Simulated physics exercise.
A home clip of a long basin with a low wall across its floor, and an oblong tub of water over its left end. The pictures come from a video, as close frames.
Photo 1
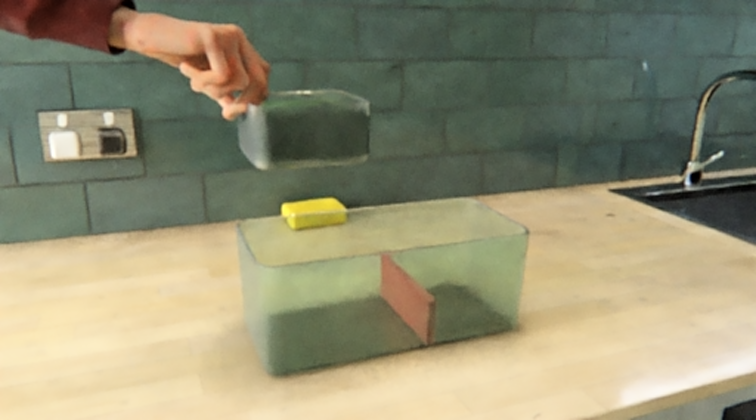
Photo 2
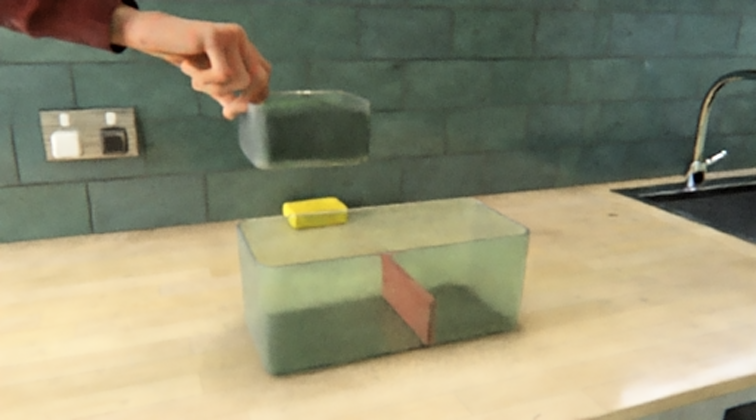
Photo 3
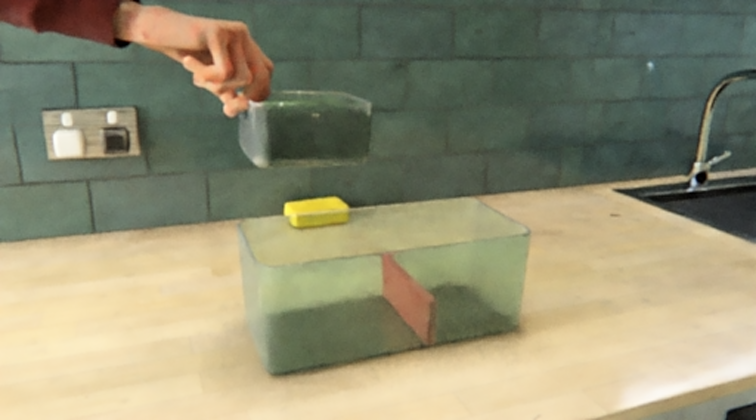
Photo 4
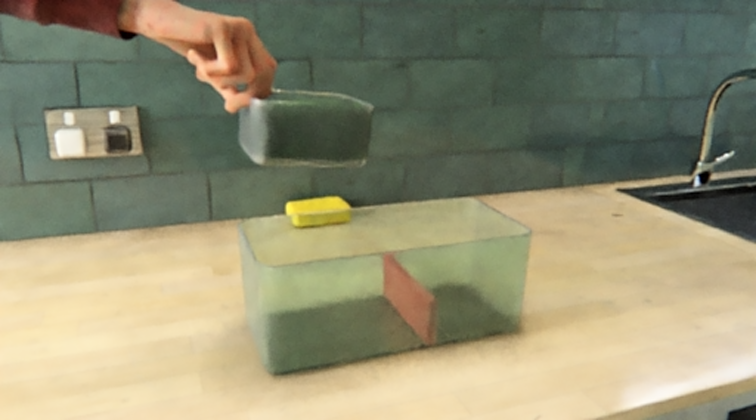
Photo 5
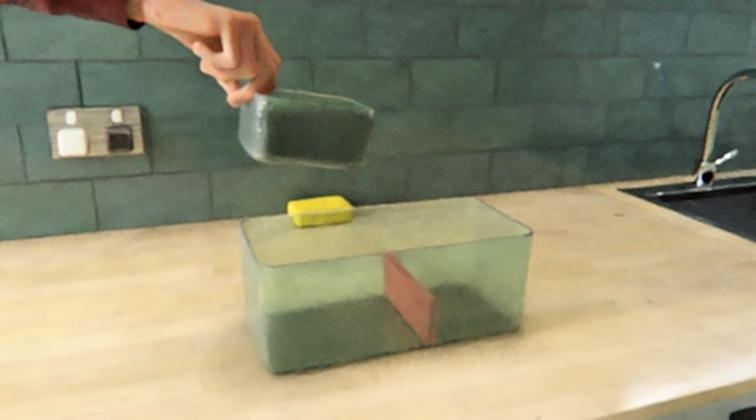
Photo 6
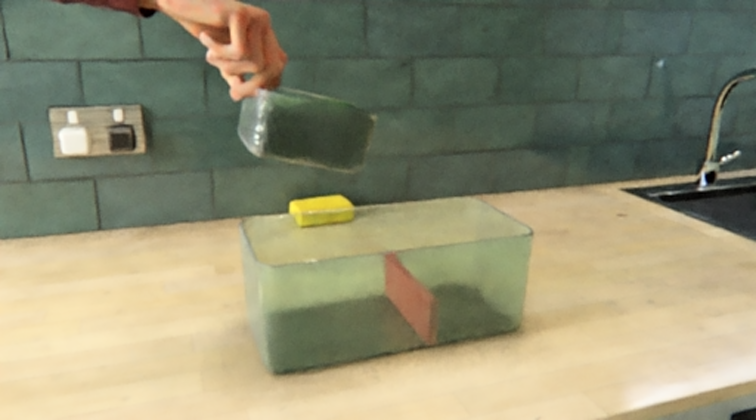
The footage shows a hand holding a small clear oblong tub above the left end of a long glass basin with a low reddish divider; the tub starts out level, then the hand gradually tilts it slightly down to the right.
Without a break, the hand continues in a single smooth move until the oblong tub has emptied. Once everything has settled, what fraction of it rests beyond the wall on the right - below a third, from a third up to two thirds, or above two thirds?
No lower than a third, no higher than two thirds.
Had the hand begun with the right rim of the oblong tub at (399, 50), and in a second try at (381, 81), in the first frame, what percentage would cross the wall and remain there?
In order, some 80 and 75 percent.
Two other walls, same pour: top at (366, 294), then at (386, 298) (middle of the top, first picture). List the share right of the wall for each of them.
The first position gives around 80 percent, the second around 70 percent.
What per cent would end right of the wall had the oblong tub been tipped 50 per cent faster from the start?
Close to 35 out of every hundred.
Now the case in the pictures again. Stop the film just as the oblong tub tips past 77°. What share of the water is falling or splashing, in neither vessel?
About 40 %.
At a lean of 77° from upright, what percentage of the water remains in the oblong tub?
Remaining share, estimated: 35 %.
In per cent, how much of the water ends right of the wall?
55 % or thereabouts.
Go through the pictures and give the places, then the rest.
In the first frame, tilt 0°; pouring edge (356, 99); surface from (245, 110) to (353, 105); the long basin's rim runs from (246, 245) to (499, 215); the wall's top is at (406, 278).
In the second frame, tilt 1°; pouring edge (357, 99); surface from (246, 109) to (354, 105).
In the third frame, tilt 2°; pouring edge (358, 101); surface from (247, 109) to (355, 106).
In the fourth frame, tilt 5°; pouring edge (360, 103); surface from (248, 107) to (356, 106).
In the fifth frame, tilt 9°; pouring edge (361, 107); surface from (249, 107) to (358, 107).
In the sixth frame, tilt 14°; pouring edge (363, 111); surface from (250, 107) to (361, 107).
A moment on, the oblong tub is tipped on its side and 34 per cent is still to pour, 7 is left of the wall and 20 right of it.
Next, the oblong tub is tipped right over and 4 per cent is still to pour, 39 is left of the wall and 52 right of it.
Then the oblong tub is tipped right over and 0 per cent is still to pour, 47 is left of the wall and 53 right of it.
Later the oblong tub is tipped right over and 0 per cent is still to pour, 47 is left of the wall and 53 right of it.
In the end 47 per cent lies left of the wall, 53 right of it and 0 outside.
